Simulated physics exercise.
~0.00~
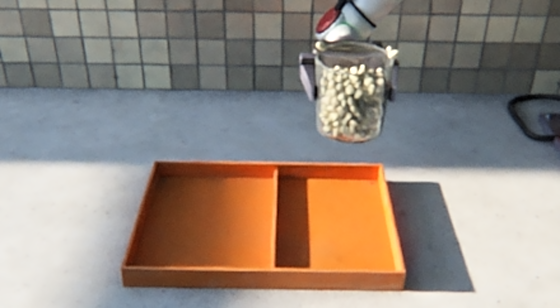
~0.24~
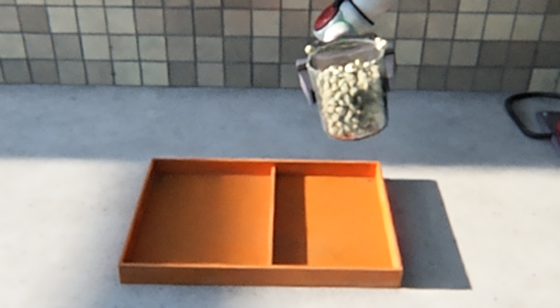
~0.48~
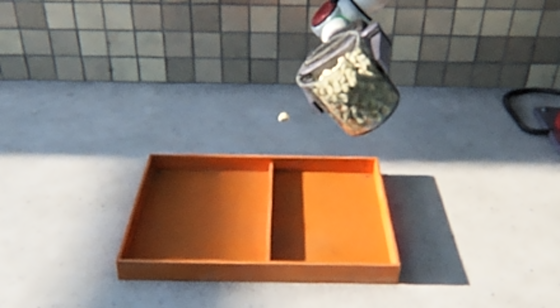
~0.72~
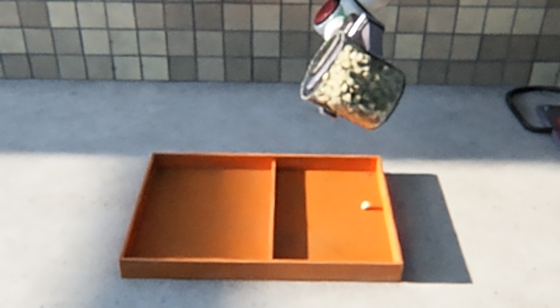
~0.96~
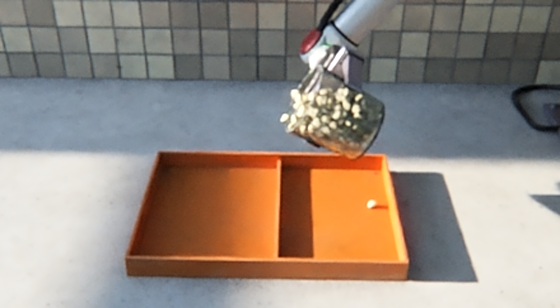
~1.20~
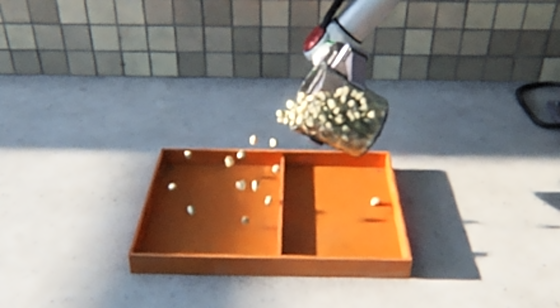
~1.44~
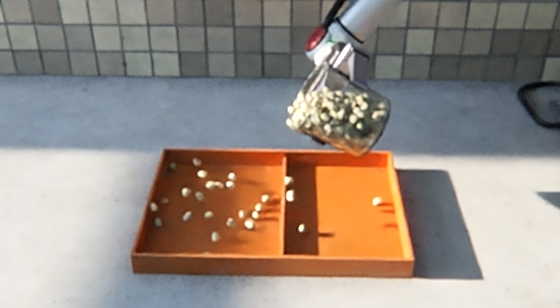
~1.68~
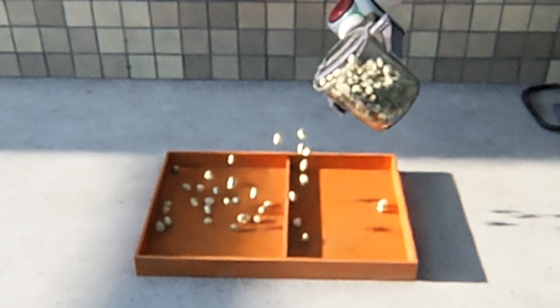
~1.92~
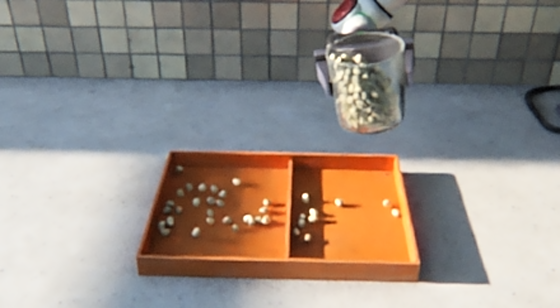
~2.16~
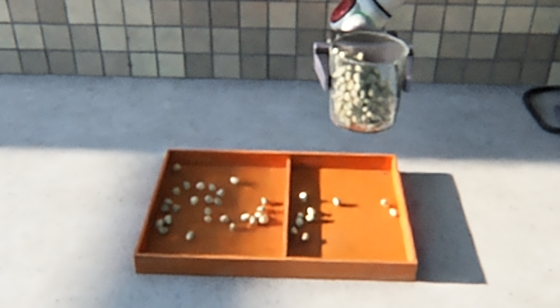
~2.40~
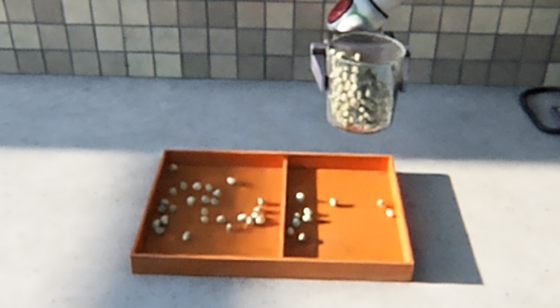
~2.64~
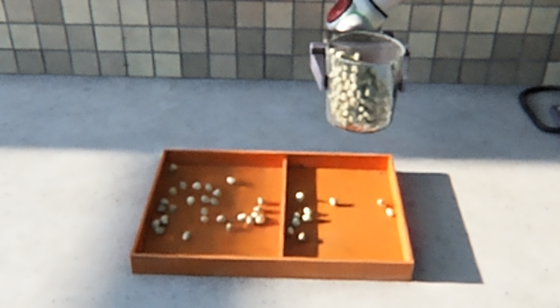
A robot arm held a clear tumbler of pale dried beans above an orange divided tray, tipped it and spilled some into both sections, more on the left, then turned it upright again, still mostly full, and held it still.
